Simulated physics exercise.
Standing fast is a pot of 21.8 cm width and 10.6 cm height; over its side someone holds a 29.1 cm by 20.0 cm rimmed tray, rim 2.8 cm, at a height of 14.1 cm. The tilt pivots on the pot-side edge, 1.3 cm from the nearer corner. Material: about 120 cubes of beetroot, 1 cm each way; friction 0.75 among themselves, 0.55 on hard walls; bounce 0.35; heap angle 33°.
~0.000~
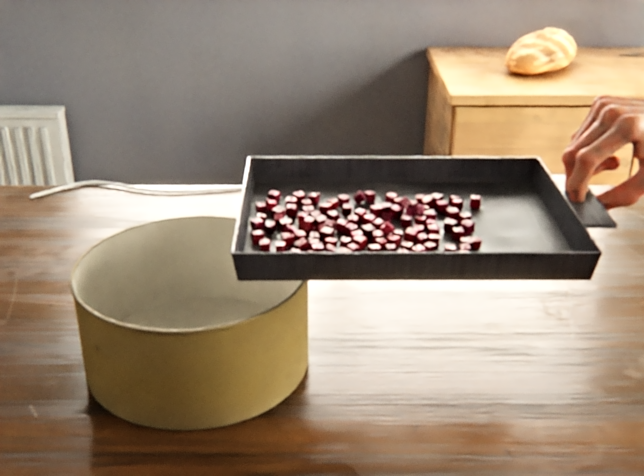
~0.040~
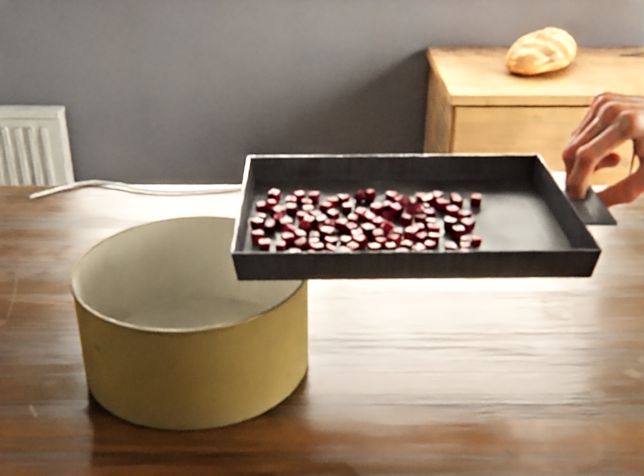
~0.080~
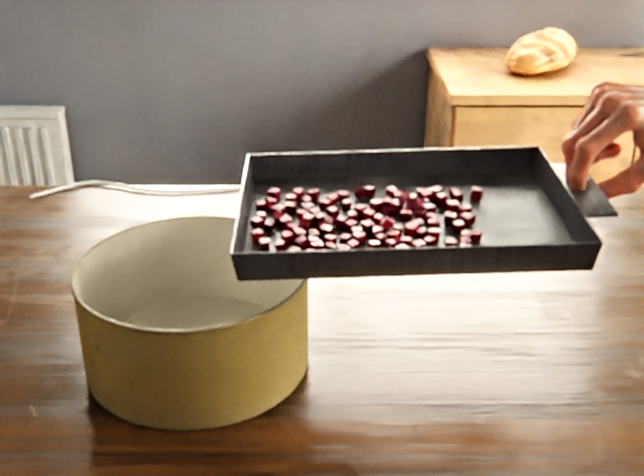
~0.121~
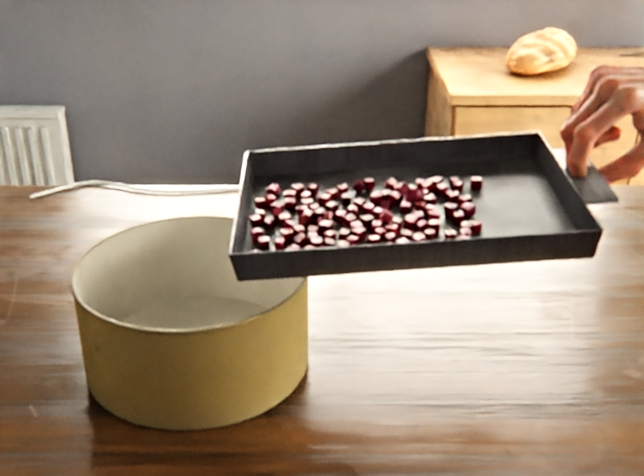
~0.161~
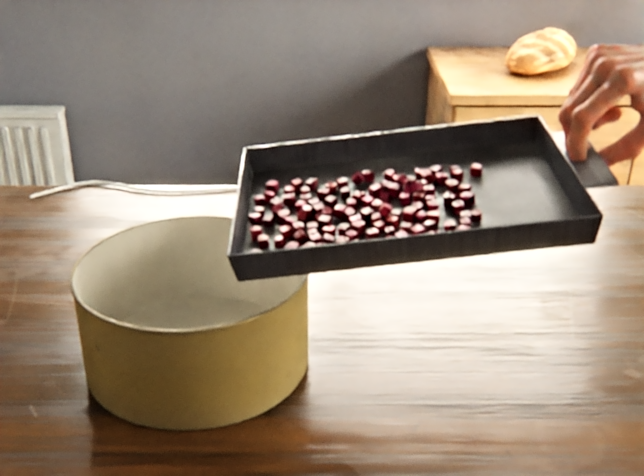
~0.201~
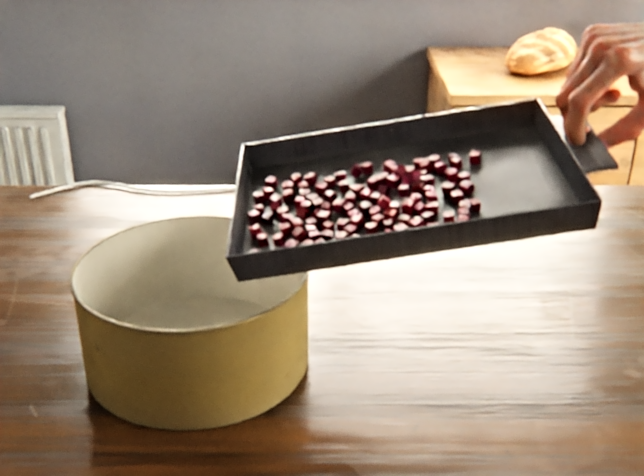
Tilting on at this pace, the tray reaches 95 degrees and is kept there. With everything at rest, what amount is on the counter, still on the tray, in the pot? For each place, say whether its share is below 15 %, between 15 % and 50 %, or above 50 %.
Counter: Probably an intermediate amount; tray: Probably a low amount; pot: Probably over half of it.
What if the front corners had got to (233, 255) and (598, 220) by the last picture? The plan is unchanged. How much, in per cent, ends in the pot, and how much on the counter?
Per cent by place - pot 5, counter 95.
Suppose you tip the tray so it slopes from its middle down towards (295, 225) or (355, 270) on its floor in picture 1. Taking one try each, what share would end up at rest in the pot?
The share comes to about 90 in a hundred, then about 0 in a hundred.
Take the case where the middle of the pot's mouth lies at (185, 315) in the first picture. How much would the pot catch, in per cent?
About 95 per cent.
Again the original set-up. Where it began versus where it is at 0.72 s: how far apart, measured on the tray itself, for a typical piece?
It has moved some 5 cm from its start.
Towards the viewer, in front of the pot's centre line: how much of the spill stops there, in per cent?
Roughly 100 per cent.
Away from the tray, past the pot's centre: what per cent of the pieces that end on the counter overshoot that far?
I'd put it at close to 80 per cent.
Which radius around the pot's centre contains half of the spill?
Close to 26 cm, give or take.
After 0.72 s, tilt 51 degrees; the tray holds 100 %, the pot 0 %.
After 1.07 s, tilt 78 degrees; the tray holds 90 %, the pot 5 %.
After 1.50 s, tilt 95 degrees; the tray holds 25 %, the pot 55 %.
In the end, at 2.9 s, counter 25 %, tray 5 %, pot 70 %.
